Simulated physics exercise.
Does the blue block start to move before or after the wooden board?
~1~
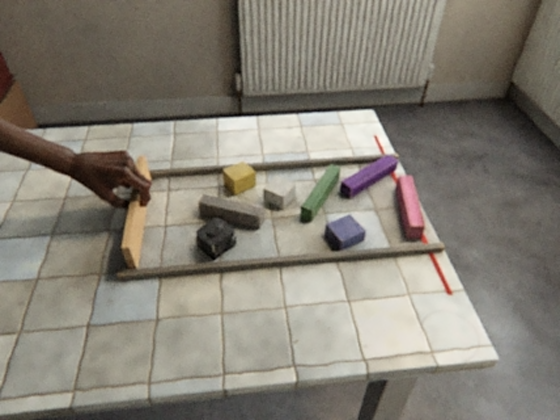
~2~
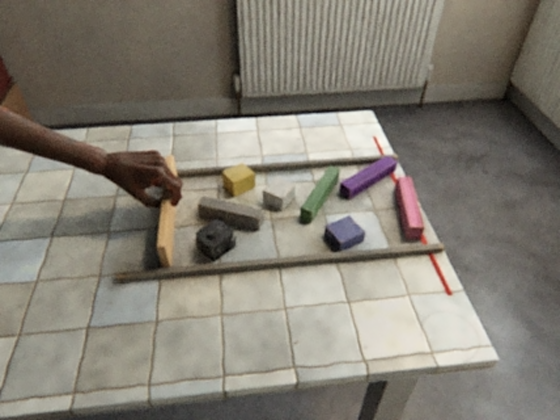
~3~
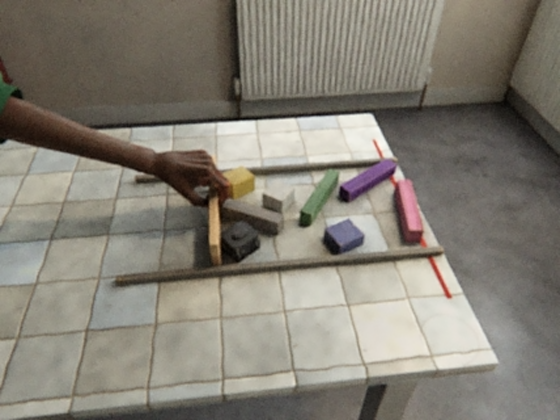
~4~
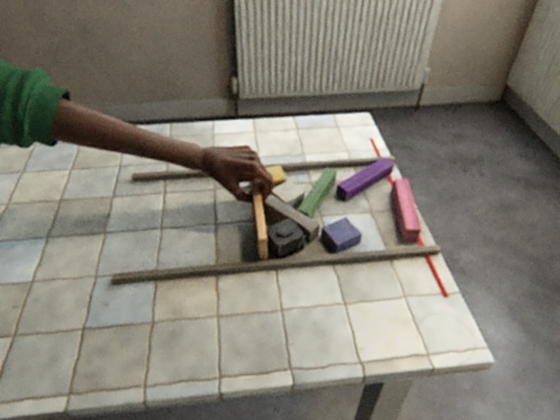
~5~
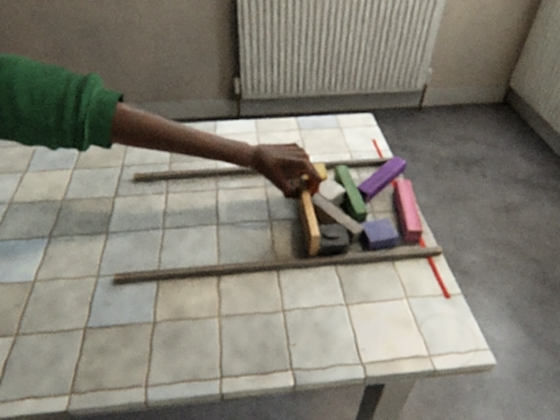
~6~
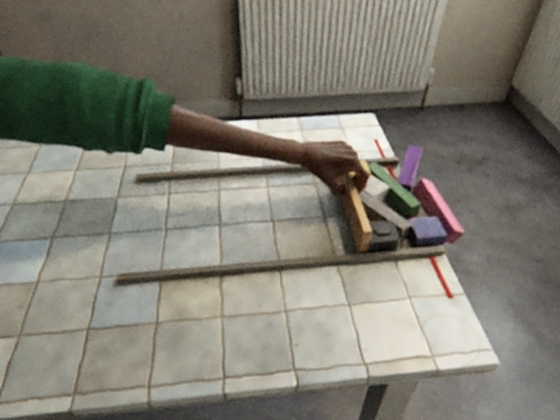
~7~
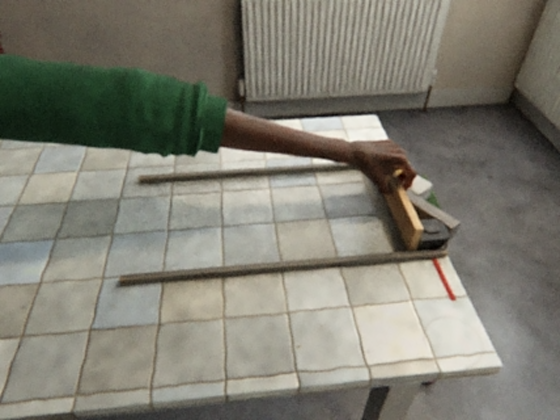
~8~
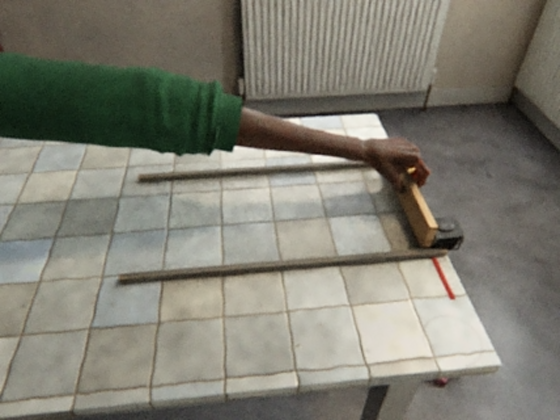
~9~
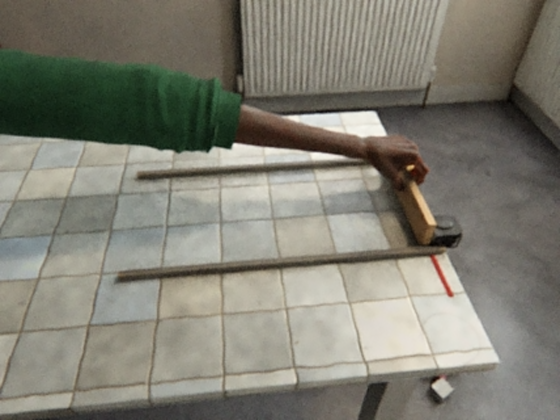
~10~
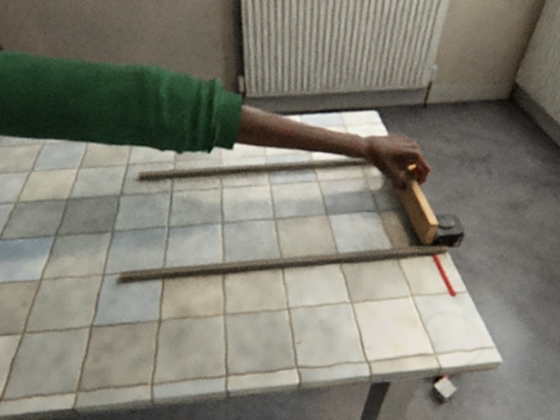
The blue block starts to move after the board. The hand is already sliding the board to the right while the blue block stays in place, and the block only shifts once the pieces are crowded together.
